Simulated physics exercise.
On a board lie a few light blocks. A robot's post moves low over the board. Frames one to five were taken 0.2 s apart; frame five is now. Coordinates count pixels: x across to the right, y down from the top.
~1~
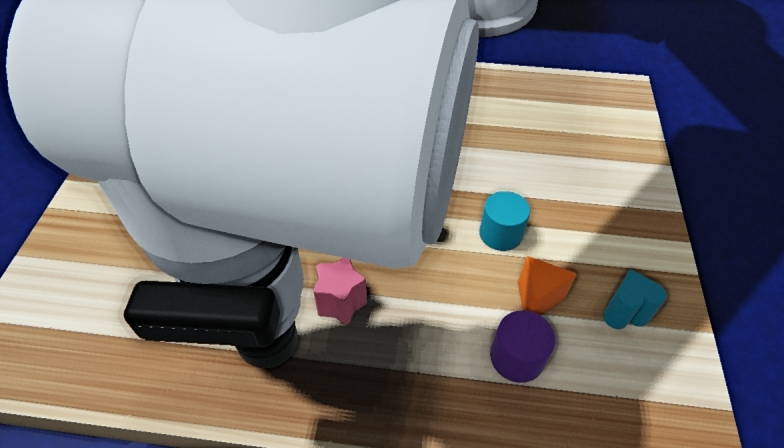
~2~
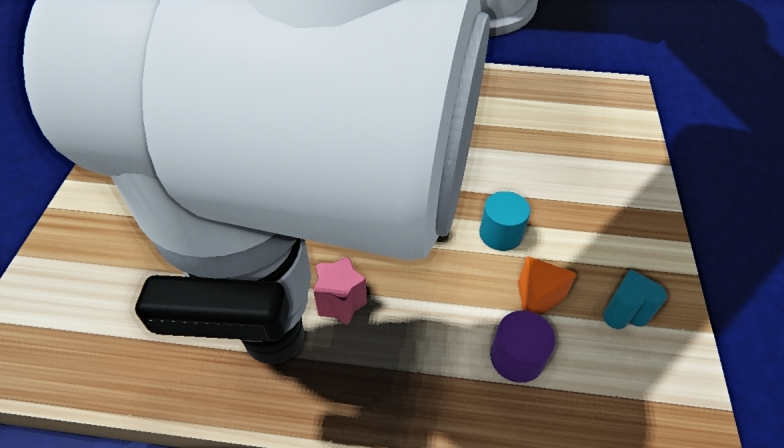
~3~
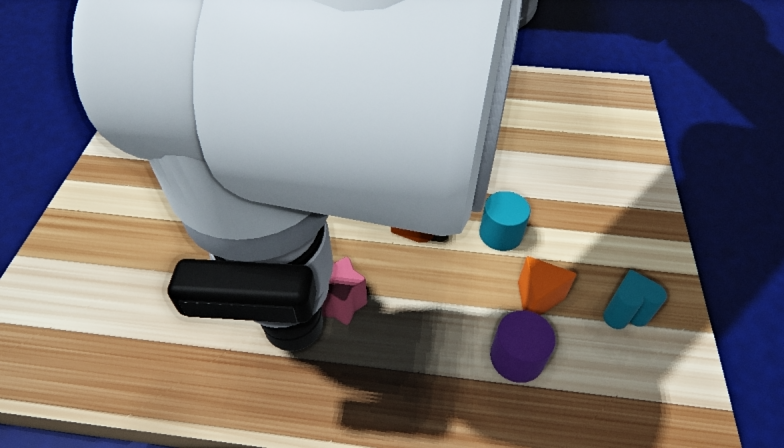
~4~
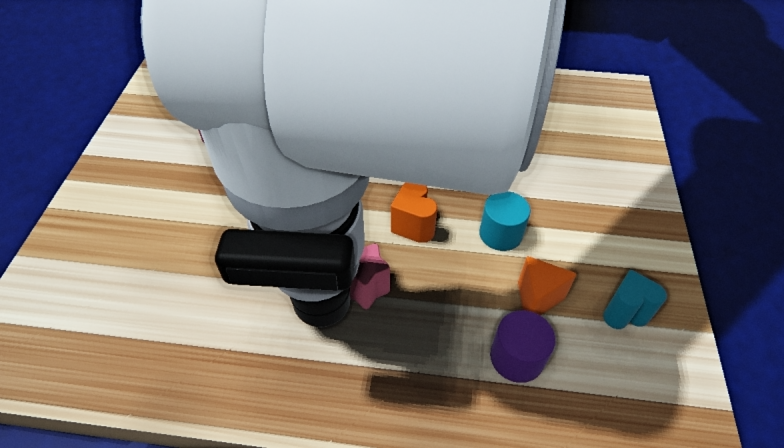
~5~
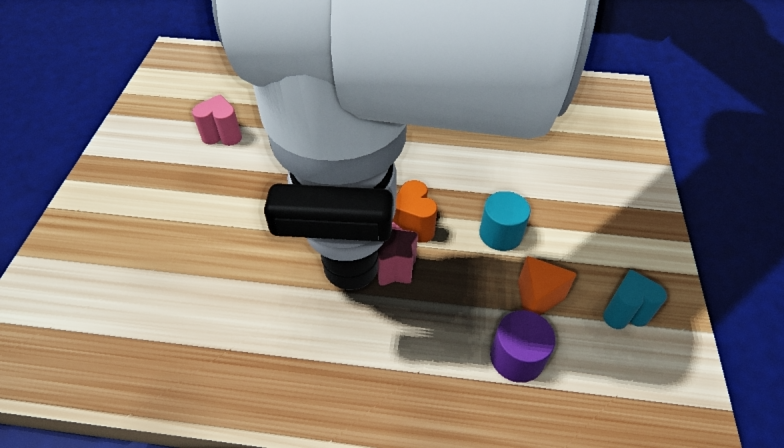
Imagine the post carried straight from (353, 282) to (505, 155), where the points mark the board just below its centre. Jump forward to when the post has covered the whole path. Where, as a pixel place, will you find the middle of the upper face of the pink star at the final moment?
Most likely (474, 203).
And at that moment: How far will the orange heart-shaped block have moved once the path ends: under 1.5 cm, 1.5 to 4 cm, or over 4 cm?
Answer: More than 4 cm.
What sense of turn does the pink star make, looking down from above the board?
Clockwise, looking down.
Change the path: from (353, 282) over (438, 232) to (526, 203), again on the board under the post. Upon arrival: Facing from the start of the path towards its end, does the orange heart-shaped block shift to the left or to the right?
Facing the way the path runs, start to end, you'll find the orange heart-shaped block has shifted left.
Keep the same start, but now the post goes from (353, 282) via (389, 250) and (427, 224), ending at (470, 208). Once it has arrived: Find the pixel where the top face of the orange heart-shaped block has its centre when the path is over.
Located at (468, 149).
The first path, step by step. One third of the way, post (409, 218); pink star (455, 211), turned 30° clockwise; orange heart-shaped block (440, 178), turned 45° anticlockwise.
Two thirds of the way, post (461, 177); pink star (474, 203), turned 85° clockwise; orange heart-shaped block (469, 136), turned 105° anticlockwise; turquoise disc (520, 211).
At the end, post (509, 140); pink star (474, 203), turned 85° clockwise; orange heart-shaped block (491, 103), turned 150° anticlockwise; turquoise disc (520, 211).
